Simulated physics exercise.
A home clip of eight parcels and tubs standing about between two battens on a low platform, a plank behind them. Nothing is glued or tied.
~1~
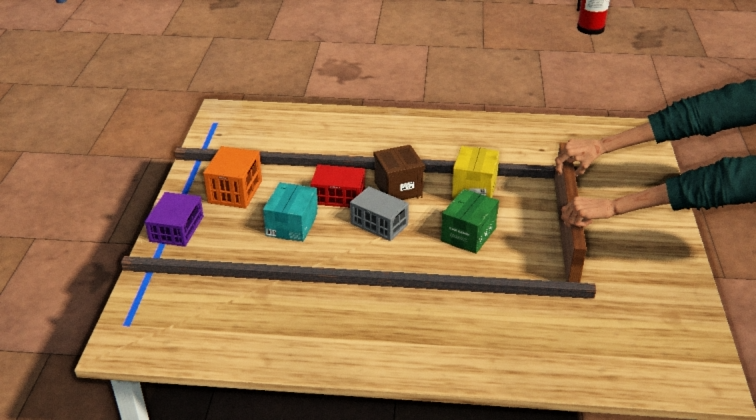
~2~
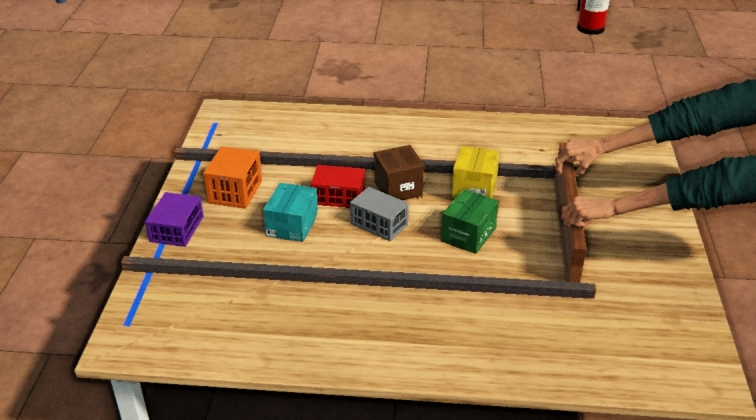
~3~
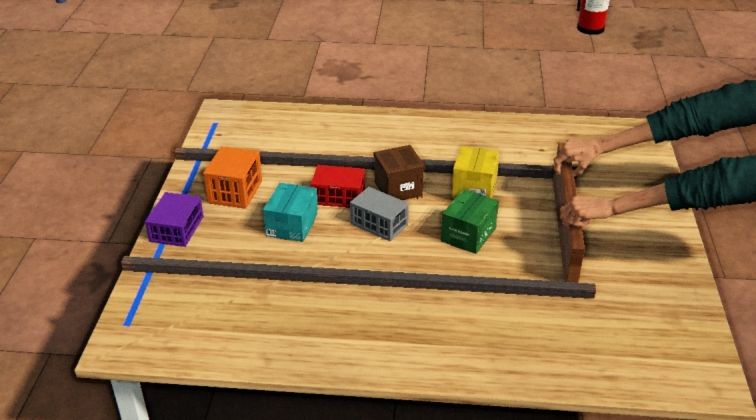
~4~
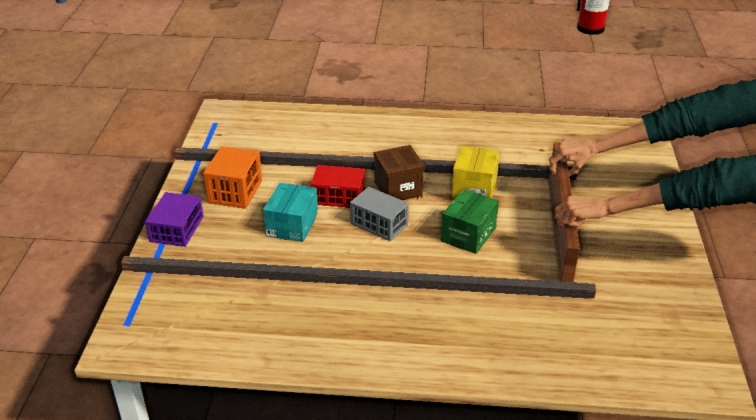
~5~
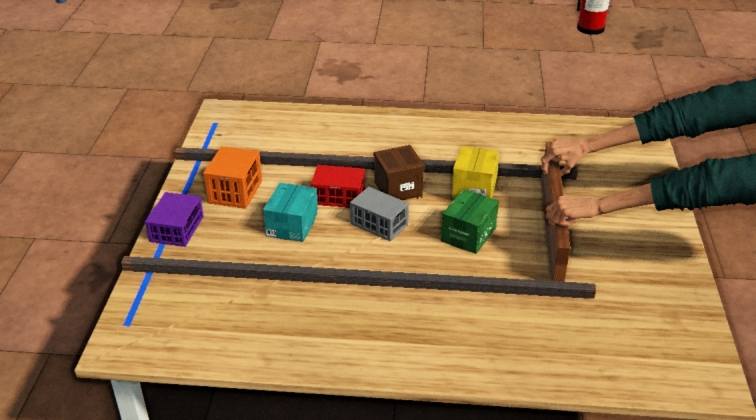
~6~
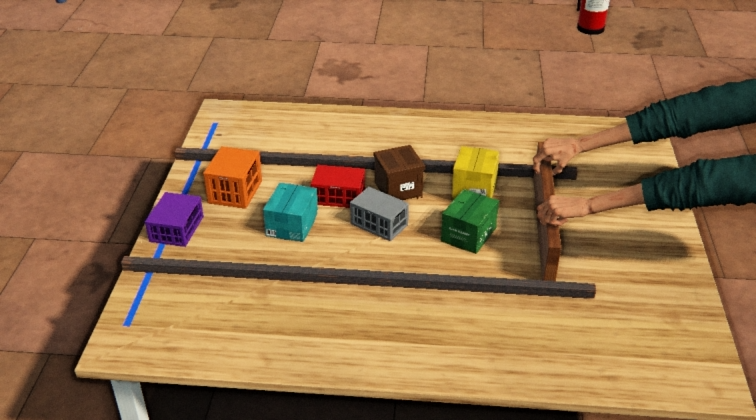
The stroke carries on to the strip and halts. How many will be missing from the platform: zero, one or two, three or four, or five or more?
Here the number that fall off is five or more.
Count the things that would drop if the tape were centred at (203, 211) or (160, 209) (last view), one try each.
Try by try, 6 and 8.
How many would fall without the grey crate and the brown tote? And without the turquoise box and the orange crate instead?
4 in the first case, 4 in the second.
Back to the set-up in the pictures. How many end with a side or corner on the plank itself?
It touches 2.
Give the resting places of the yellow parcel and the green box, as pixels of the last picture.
Near (169, 163) and (151, 208).
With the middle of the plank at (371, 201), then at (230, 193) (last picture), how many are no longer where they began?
At the one place 7, at the other 8.
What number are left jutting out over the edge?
2 of them.
Soon after, none off yet; purple crate at rest near (175, 219); orange crate at rest near (234, 177); turquoise box displaced a little near (272, 212).
In the end, the number that fall off is five or more; gone, brown tote, grey crate, red crate, turquoise box, orange crate and purple crate.
